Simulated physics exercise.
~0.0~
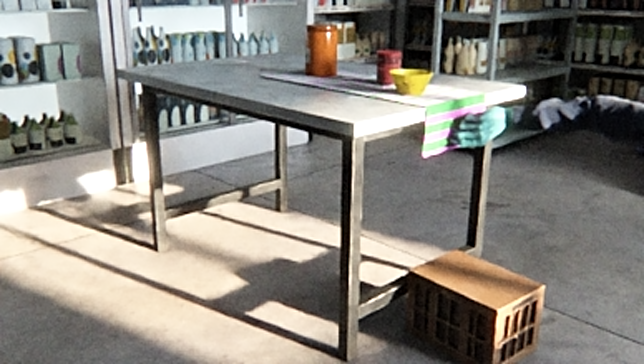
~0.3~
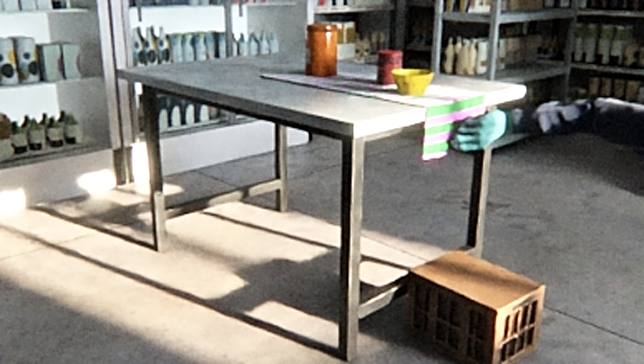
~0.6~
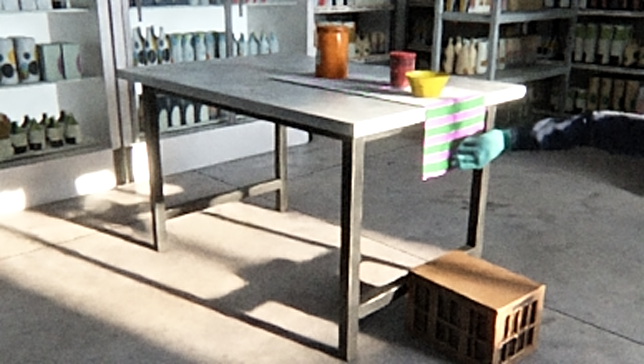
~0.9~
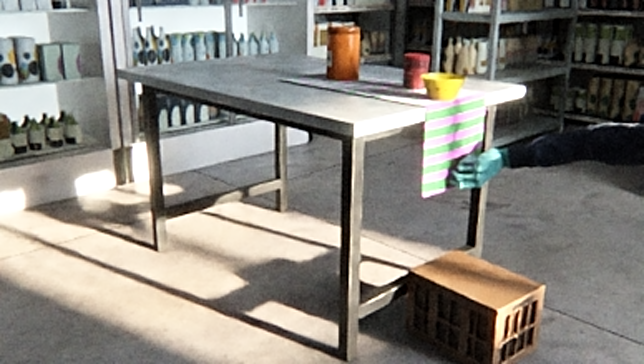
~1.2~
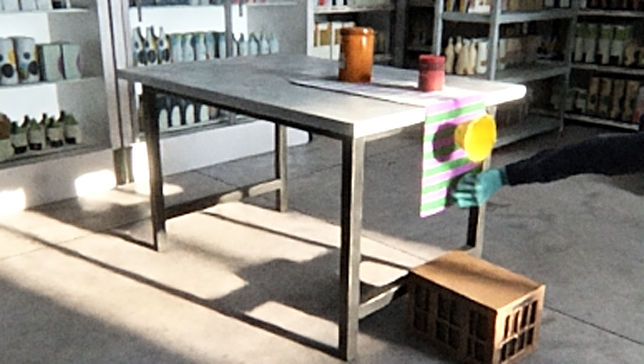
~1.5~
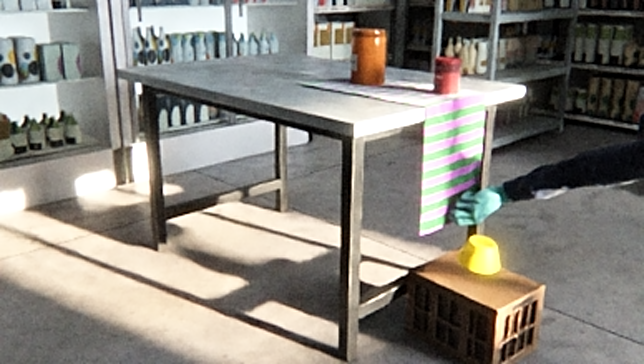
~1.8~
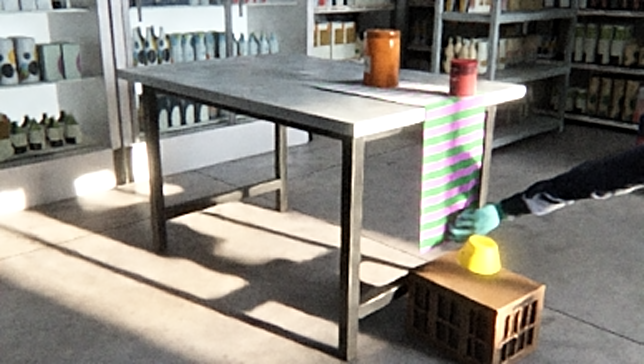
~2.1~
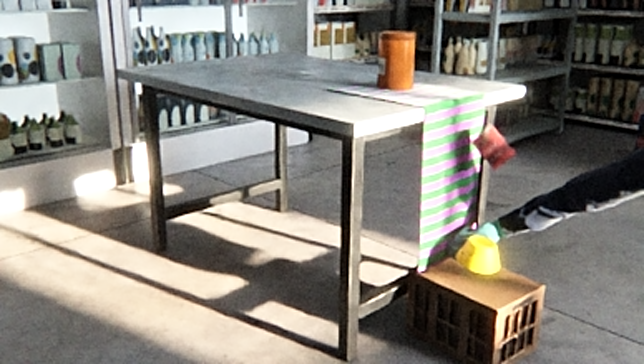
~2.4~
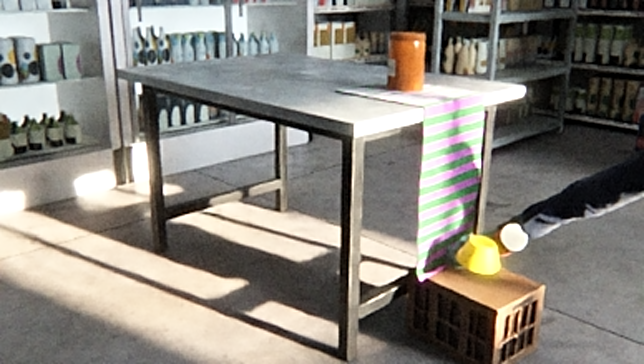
A striped green scarf is drawn down off the right end of a table by a gloved hand, carrying three containers along; the yellow bowl drops onto the brown crate, then the red tin topples off, while the orange canister stays upright as the hem reaches the crate.
